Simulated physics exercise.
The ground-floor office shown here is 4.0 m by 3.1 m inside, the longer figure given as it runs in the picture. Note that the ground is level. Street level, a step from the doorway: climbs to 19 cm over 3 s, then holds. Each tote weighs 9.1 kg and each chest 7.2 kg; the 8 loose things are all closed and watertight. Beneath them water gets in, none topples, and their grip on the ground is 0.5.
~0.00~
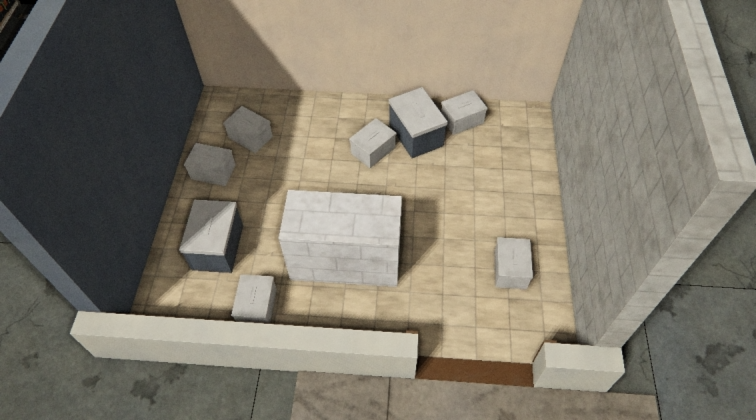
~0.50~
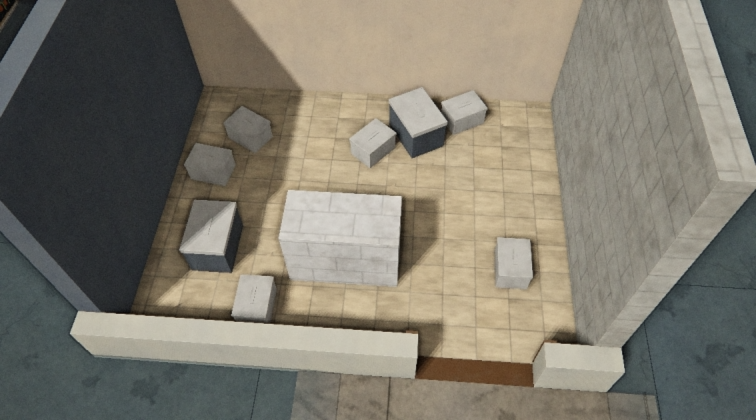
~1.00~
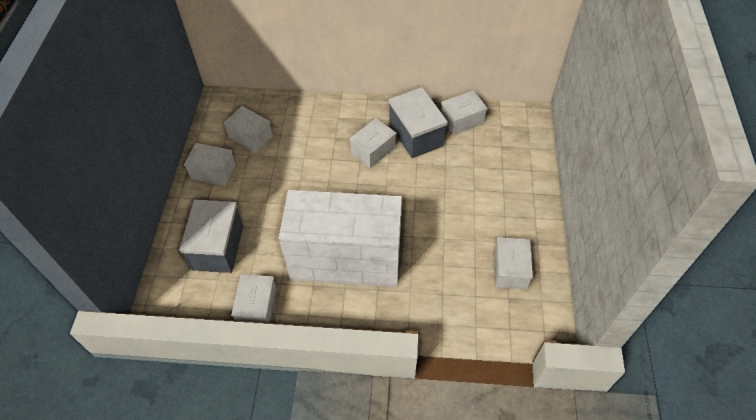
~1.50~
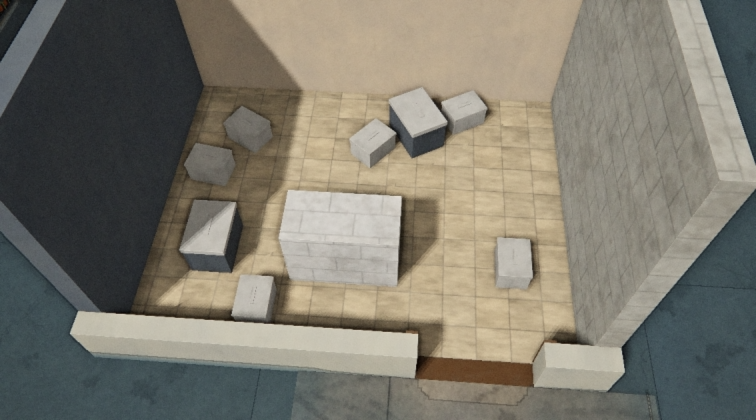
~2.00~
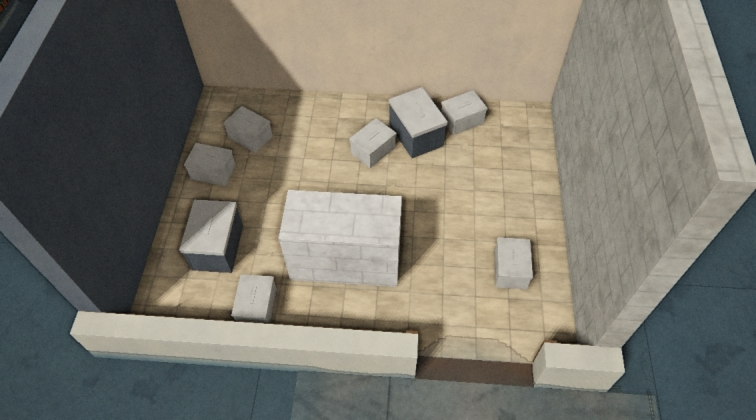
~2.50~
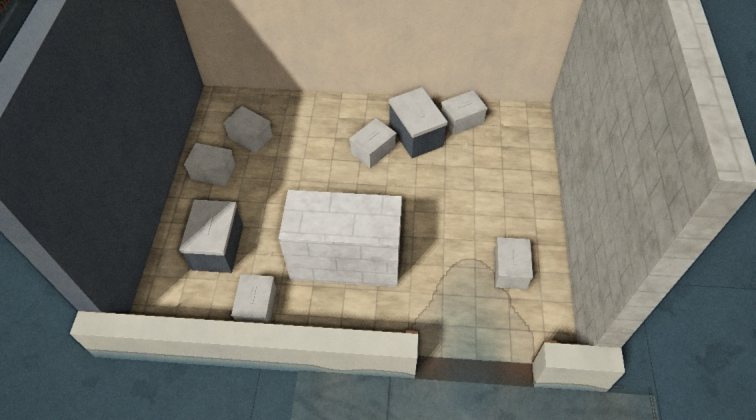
At the start, pale blocks of different sizes sit on the dry tiled floor of a walled room seen from above, with grey paving outside. Water then covers the paving, reaches the doorway at the lower right and spreads a short way across the tiles, while the blocks stay still.
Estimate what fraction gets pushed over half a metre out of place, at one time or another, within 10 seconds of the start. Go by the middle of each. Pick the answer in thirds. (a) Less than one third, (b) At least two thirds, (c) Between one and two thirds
Between one and two thirds.
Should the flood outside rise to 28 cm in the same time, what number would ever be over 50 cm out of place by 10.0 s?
The answer would then be 8.
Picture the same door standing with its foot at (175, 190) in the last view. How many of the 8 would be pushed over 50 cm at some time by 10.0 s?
Count: 3.
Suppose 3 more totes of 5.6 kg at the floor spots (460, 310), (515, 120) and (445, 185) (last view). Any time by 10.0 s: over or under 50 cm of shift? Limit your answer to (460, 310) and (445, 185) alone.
One by one: Above; above.
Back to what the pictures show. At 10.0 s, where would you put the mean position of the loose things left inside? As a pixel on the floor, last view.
Centred roughly on (261, 190).
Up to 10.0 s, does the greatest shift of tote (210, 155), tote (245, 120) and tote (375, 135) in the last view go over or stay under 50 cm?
One by one in that order: Below; below; above.
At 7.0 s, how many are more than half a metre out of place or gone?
2.
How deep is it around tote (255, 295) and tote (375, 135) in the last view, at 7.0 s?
I'd estimate 2 cm for the first and 5 cm for the second.
After 3.5 s 0 of 8 are over 50 cm from their spots; 0 afloat.
After 4.5 s 1 of 8 are over 50 cm from their spots; 0 afloat.
After 7.0 s 2 of 8 are over 50 cm from their spots; 2 afloat.
After 10.0 s 4 of 8 are over 50 cm from their spots, and 4 have been at some point; 6 afloat.
